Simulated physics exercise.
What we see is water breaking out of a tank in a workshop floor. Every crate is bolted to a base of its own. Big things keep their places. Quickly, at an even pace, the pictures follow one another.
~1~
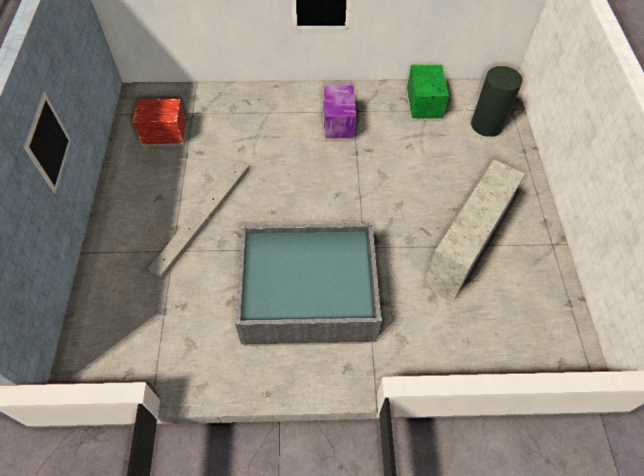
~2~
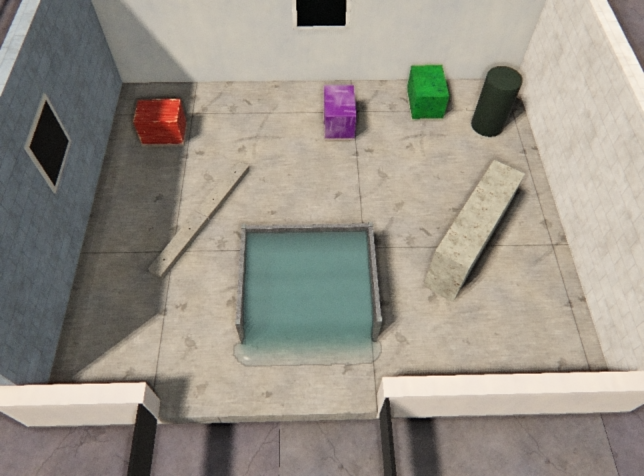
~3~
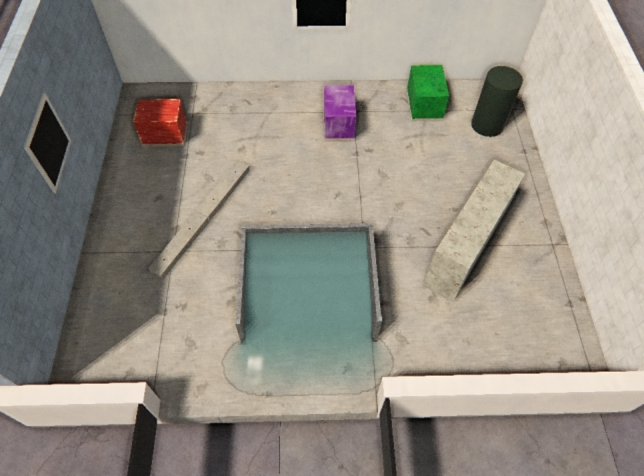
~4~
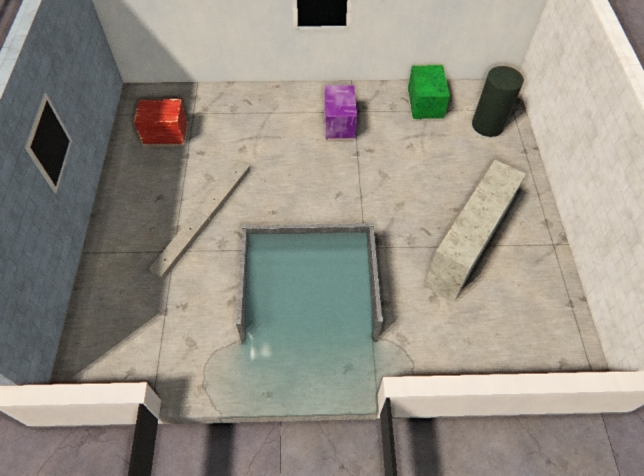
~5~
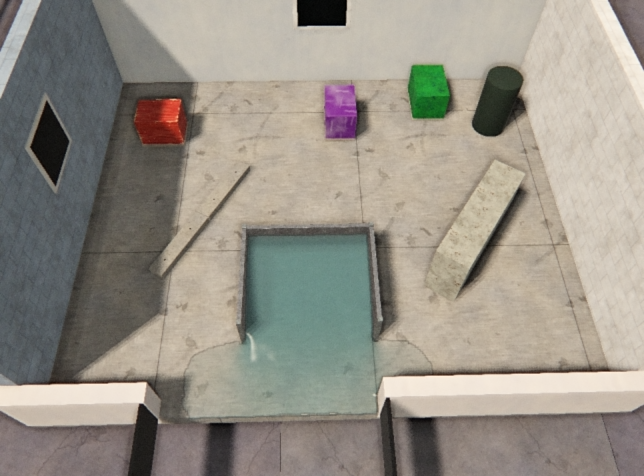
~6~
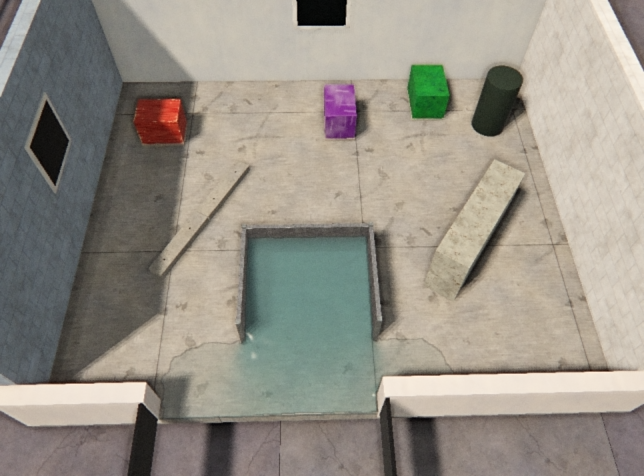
A walled workshop room with a pale stone floor is seen from high above by a still camera. A red block sits at the back left, purple and green blocks and a dark green cylinder stand towards the back right, and slanting planks flank a grey-rimmed tank of teal water. The tank's near side opens, and water pours forward, spreading across the floor to the gap in the low front wall.
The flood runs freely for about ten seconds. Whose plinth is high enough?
The red crate will be out of the water's reach; the purple crate will be out of the water's reach; the green crate will be out of the water's reach.
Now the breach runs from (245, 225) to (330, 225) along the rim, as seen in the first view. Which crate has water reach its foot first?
The purple one.
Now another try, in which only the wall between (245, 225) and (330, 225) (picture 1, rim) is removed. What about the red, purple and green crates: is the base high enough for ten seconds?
I'd say the red crate is overrun, while the purple crate is overrun and the green crate is overrun.
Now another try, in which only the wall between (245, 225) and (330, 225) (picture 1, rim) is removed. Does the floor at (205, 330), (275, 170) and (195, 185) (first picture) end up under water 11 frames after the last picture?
Spared; drenched; drenched.
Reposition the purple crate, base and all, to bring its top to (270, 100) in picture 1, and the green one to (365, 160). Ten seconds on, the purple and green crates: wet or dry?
The purple one is not reached, the green one is not reached.
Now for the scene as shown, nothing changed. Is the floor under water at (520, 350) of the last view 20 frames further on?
That point would be inundated.
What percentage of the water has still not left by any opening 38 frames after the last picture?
My reckoning gives about 20 %.
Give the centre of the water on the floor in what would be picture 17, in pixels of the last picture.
Somewhere around (331, 326) in the last view.
A moment on, water covers 10 % of the floor; the red crate not reached, the purple crate not reached, the green crate not reached.
Next, water covers 15 % of the floor; the red crate not reached, the purple crate not reached, the green crate not reached.
Then, water covers 15 % of the floor; the red crate not reached, the purple crate not reached, the green crate not reached.
Later, water covers 15 % of the floor; the red crate not reached, the purple crate not reached, the green crate not reached.
In the end, water covers 20 % of the floor; the red crate stayed above the water, the purple crate stayed above the water, the green crate stayed above the water.
